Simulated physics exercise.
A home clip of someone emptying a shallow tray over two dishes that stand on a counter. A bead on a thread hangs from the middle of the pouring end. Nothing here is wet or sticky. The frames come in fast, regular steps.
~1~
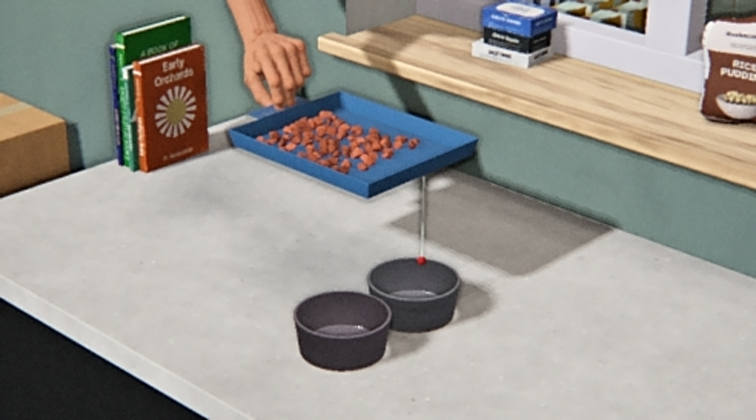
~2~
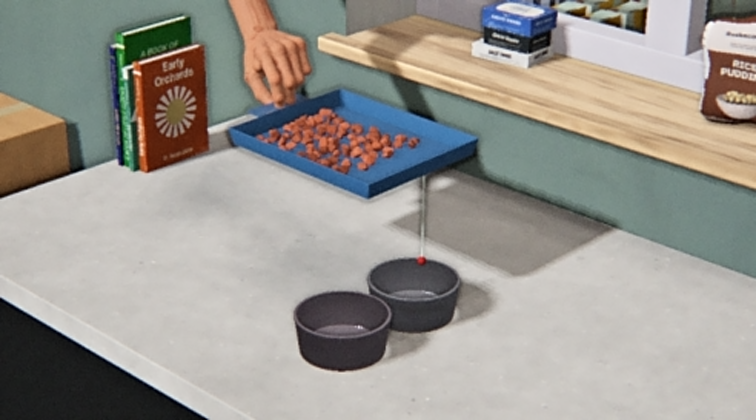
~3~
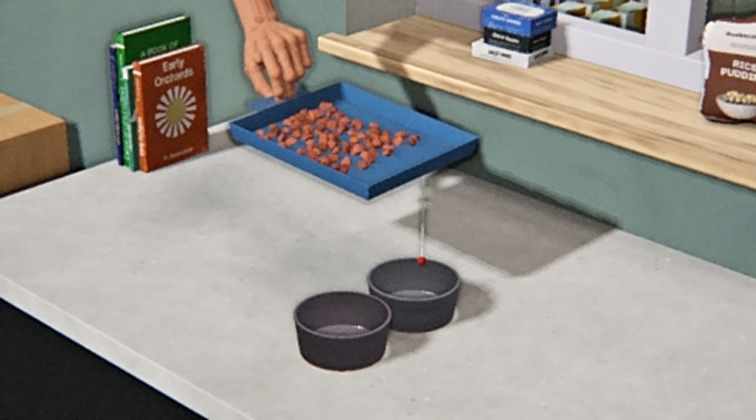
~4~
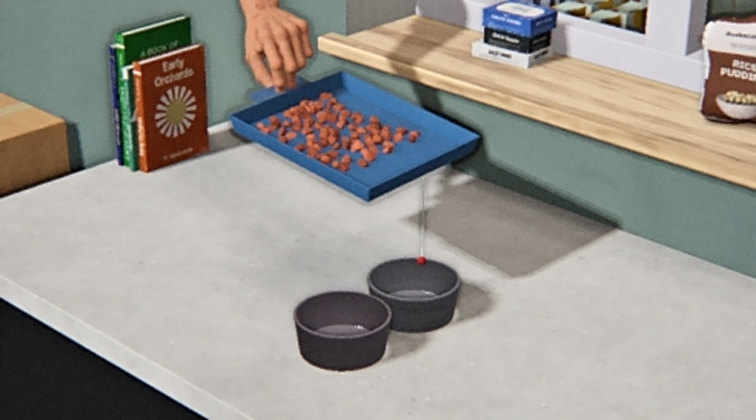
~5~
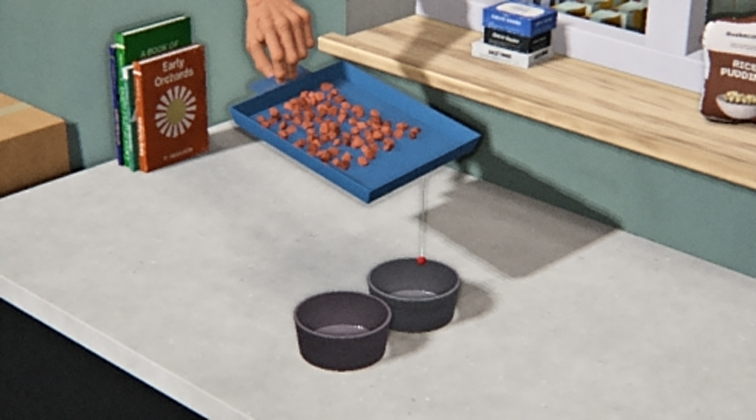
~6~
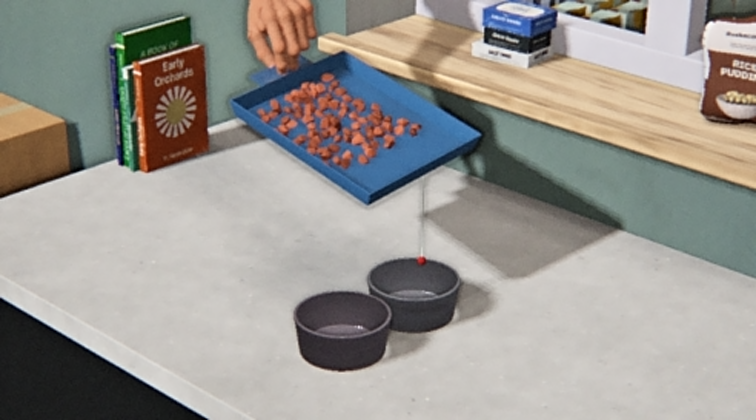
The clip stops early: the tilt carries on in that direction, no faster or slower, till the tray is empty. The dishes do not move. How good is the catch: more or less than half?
In the dishes lies the larger part of it.
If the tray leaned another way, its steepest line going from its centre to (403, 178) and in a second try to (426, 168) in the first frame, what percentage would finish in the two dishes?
In turn 40 and 10 in a hundred.
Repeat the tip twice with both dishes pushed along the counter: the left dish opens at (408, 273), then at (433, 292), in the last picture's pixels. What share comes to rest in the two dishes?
The first gives 10 %, the second 40 %.
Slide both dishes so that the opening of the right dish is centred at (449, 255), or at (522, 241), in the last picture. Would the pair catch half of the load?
One: Most of it. Two: The smaller part.
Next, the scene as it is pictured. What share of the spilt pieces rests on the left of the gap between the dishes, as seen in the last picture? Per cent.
It comes to 0 per cent or so.
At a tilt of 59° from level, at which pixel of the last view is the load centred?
At about (379, 176).
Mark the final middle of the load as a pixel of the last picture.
Near (383, 331).
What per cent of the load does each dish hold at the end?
Left dish near 40 in a hundred; right dish near 30.
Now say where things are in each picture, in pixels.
Corners of the pouring end near (368, 181) and (472, 138), level; middle of the load near (333, 143), bits of crushed brick; left dish near (377, 344); right dish near (447, 307); bead on its thread near (422, 260), in the first picture.
Corners of the pouring end near (368, 182) and (473, 138), level; middle of the load near (333, 141), in the second picture.
Corners of the pouring end near (368, 183) and (473, 137), tipped barely, lowest at the left corner; middle of the load near (333, 138), in the third picture.
Corners of the pouring end near (369, 186) and (474, 136), tipped a little, lowest at the left corner; middle of the load near (333, 132), in the fourth picture.
Corners of the pouring end near (369, 188) and (474, 135), tipped a little, lowest at the left corner; middle of the load near (334, 127), in the fifth picture.
Corners of the pouring end near (369, 190) and (475, 134), tipped a little, lowest at the left corner; middle of the load near (334, 121); left dish near (377, 344); right dish near (447, 307), in the sixth picture.
Shortly afterwards, tray tipped steeply; all but a few on the tray; only a few in the air.
Next, tray tipped right over; near half on the tray; near a quarter in the left dish; only a few in the right dish; a little outside both; a little in the air.
Some moments later, tray tipped past a quarter turn; near half in the left dish; near a quarter in the right dish; near a third outside both.
In the end, tray tipped past a quarter turn; near half in the left dish; near a quarter in the right dish; near a third outside both.
